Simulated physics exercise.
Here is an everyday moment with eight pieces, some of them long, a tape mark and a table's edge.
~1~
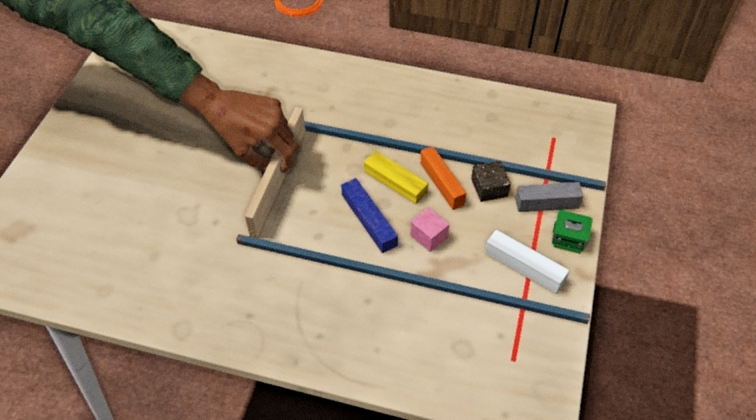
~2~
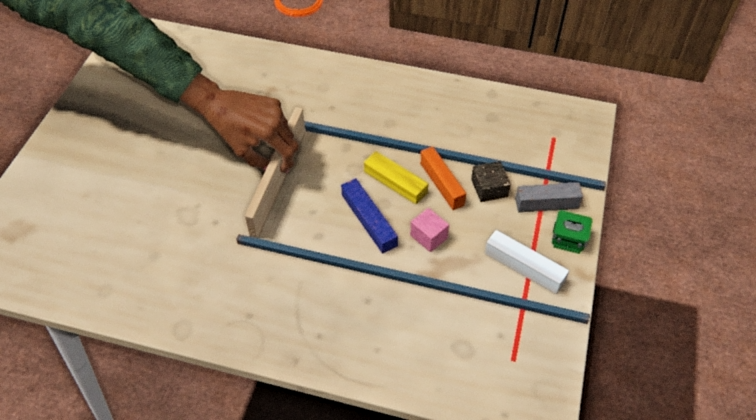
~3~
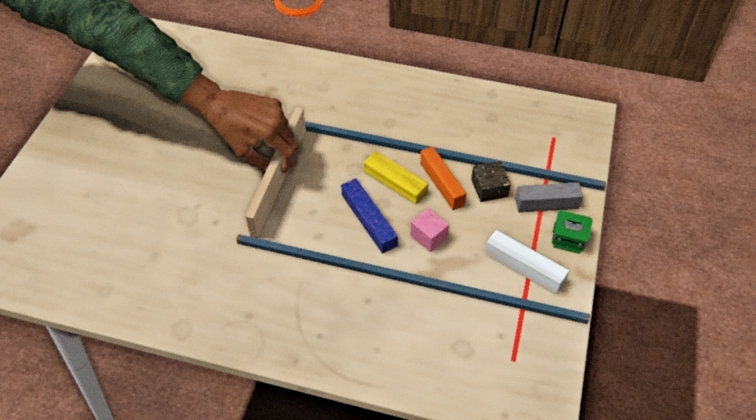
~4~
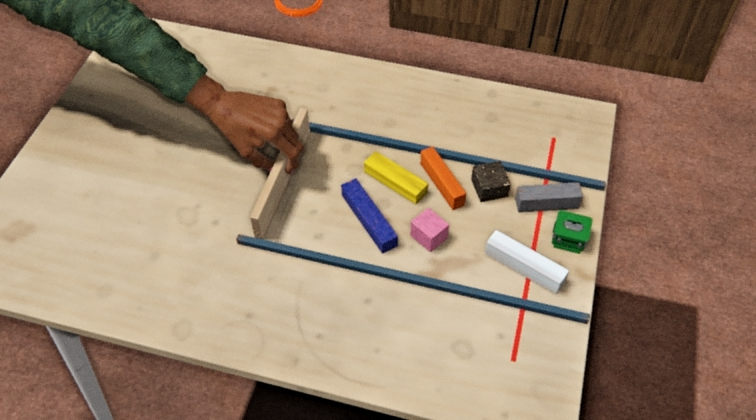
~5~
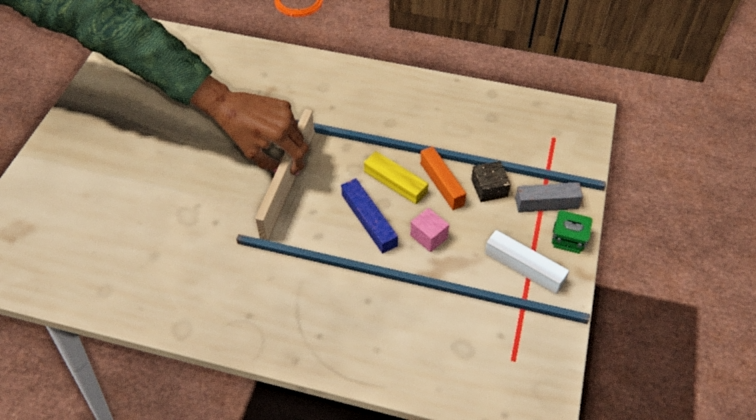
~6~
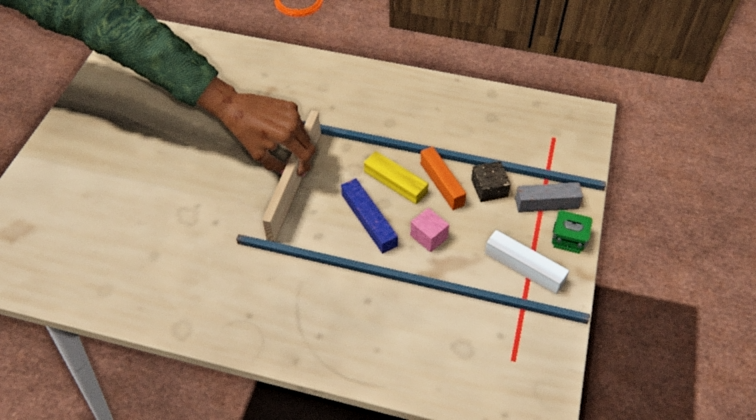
A hand in a green sleeve grips an upright wooden board at the left of a pale tabletop, seen from above at an angle, with reddish-brown floor around it. Between two blue rails lie yellow, orange and blue bars, pink and black blocks, and, near a red line at right, grey and white bars and a green case. The hand slides the board slightly rightward, touching none of the pieces, which stay still.
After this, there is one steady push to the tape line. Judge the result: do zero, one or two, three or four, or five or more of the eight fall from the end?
So the push knocks three or four off, going by the tape.
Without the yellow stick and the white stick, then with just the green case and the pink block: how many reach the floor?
Result: 1 in the first case, with 1 in the second.
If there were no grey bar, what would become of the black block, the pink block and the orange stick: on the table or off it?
Taking them one by one, the black block holds its spot, the pink block holds its spot and the orange stick holds its spot.
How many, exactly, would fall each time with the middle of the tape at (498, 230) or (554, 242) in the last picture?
Counts per try: 0; 4.
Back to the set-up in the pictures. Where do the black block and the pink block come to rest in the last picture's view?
Black block at about (593, 199), pink block at about (566, 265).
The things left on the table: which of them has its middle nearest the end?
Closest at the end: The black block.
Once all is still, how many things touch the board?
The count in contact is 3.
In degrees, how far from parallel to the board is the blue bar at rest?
The angle comes out near 0 degrees.
Early on, none off yet; green case at rest near (571, 232); grey bar at rest near (549, 198); white stick at rest near (526, 262).
Finally, the number that fall off is three or four; lost, white stick, grey bar and green case.
